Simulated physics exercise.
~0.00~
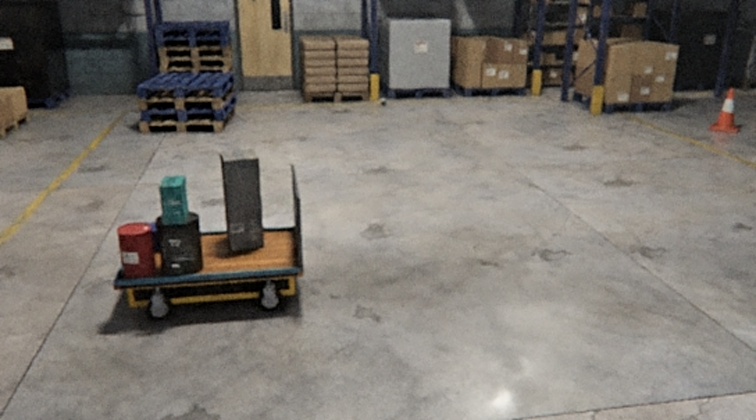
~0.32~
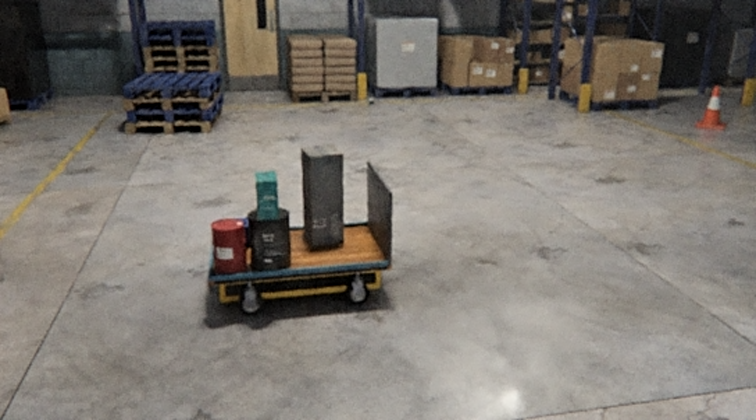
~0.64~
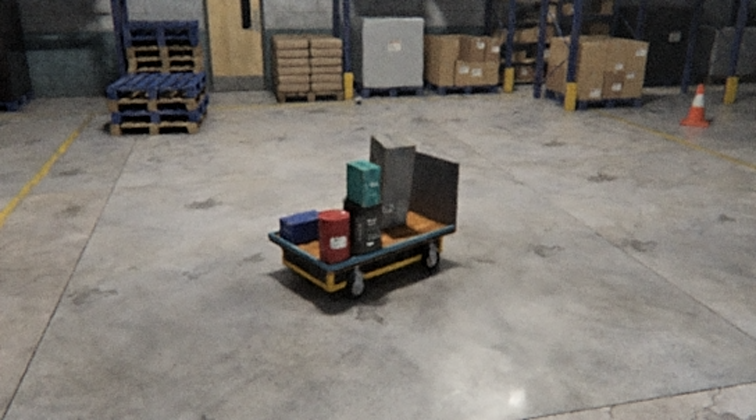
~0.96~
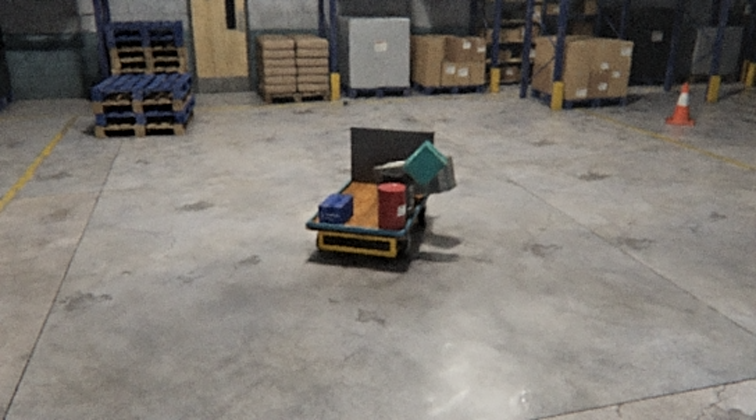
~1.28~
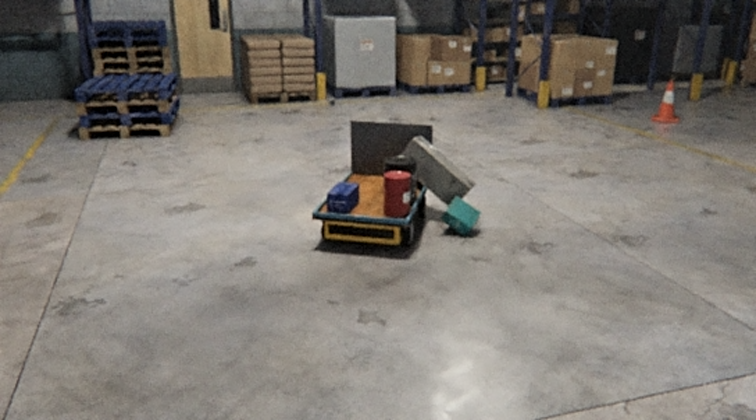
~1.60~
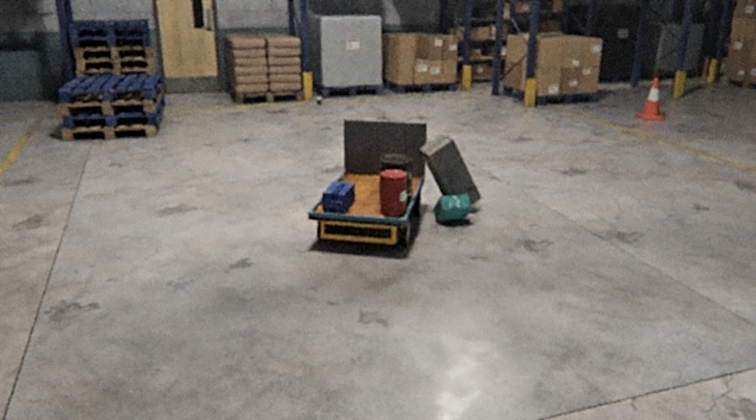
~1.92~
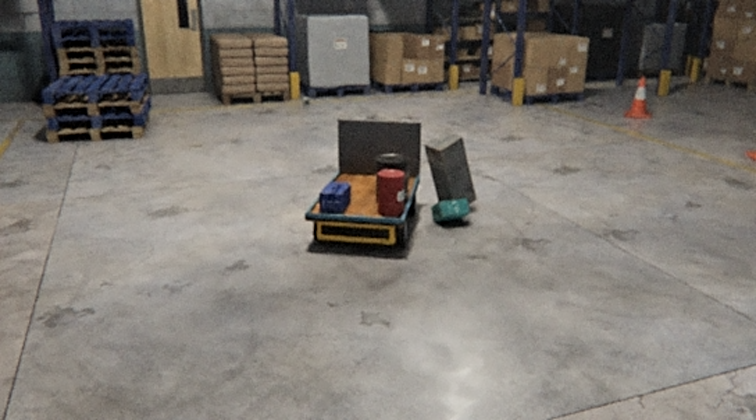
At the start, a flat cart with a tall board at its right end stands on a warehouse floor, carrying a red canister, a black pail with a turquoise box on top, a tall grey box and a partly hidden blue parcel. The cart rolls right, then swings away from the viewer, and the grey box begins to lean. As the turn sharpens, the grey and turquoise boxes tip over the right side. The turquoise box drops to the floor as the cart stops. It ends on its side, the grey box tilted beside it, while the canister, pail and parcel remain aboard.
